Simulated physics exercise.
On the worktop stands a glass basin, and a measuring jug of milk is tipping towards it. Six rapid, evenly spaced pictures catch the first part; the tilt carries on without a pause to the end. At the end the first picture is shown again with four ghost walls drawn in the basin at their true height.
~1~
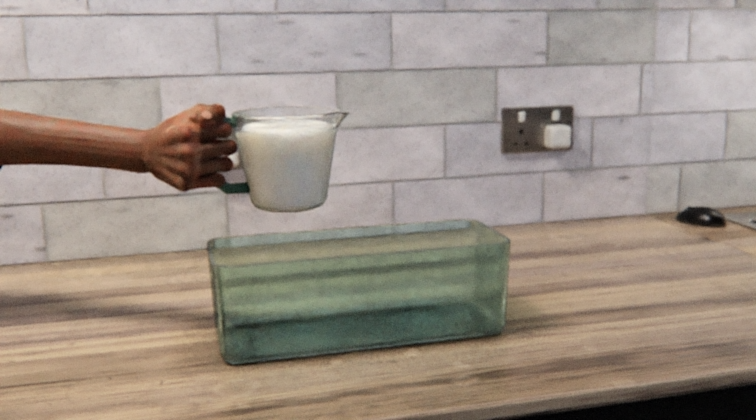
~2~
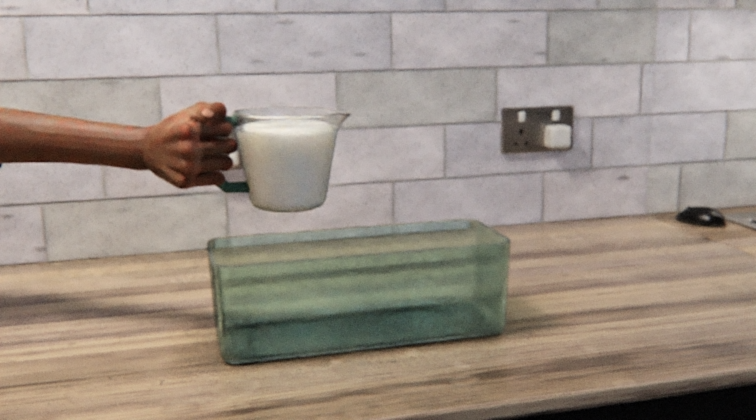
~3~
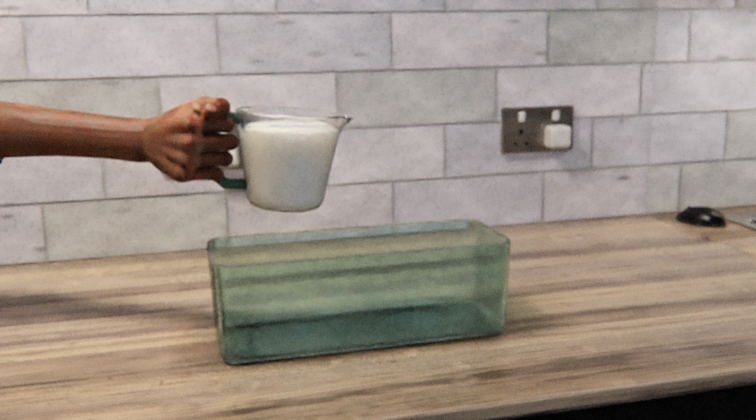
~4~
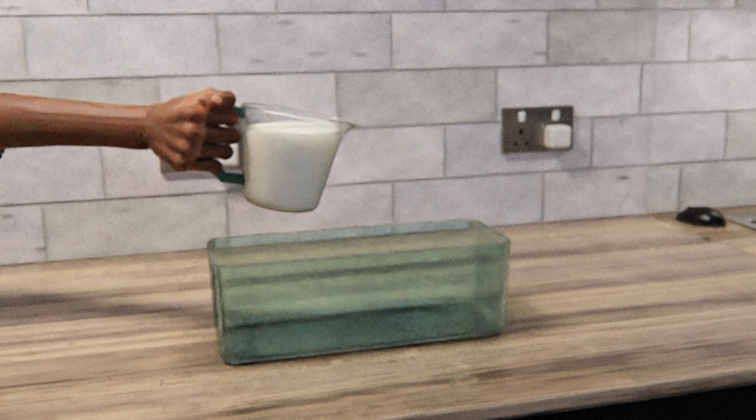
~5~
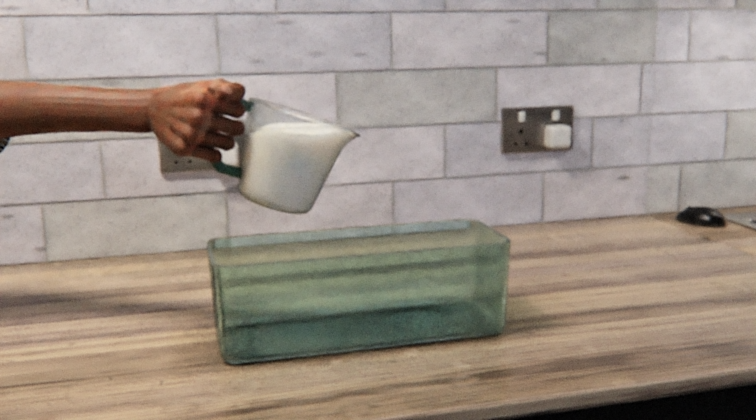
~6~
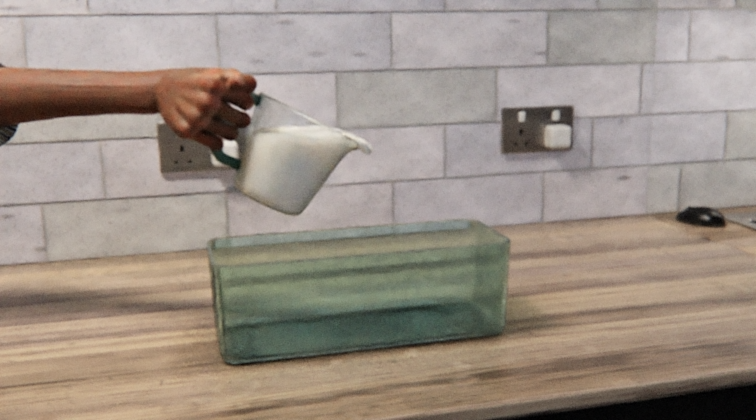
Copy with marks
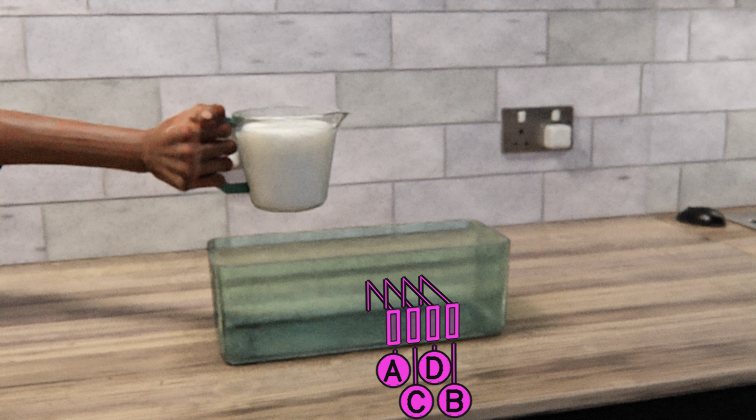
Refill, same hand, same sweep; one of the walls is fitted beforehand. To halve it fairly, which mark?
The answer is place C.
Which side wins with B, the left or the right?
The left side.
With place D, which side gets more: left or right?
The left side.
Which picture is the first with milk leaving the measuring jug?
In picture 6.
On the marked copy, A at (395, 350); B at (453, 343); C at (414, 348); D at (434, 346).
With A, about 24 % ends left of the wall and 76 % right of it.
With B, about 94 % ends left of the wall and 5 % right of it.
With C, about 49 % ends left of the wall and 51 % right of it.
With D, about 83 % ends left of the wall and 16 % right of it.
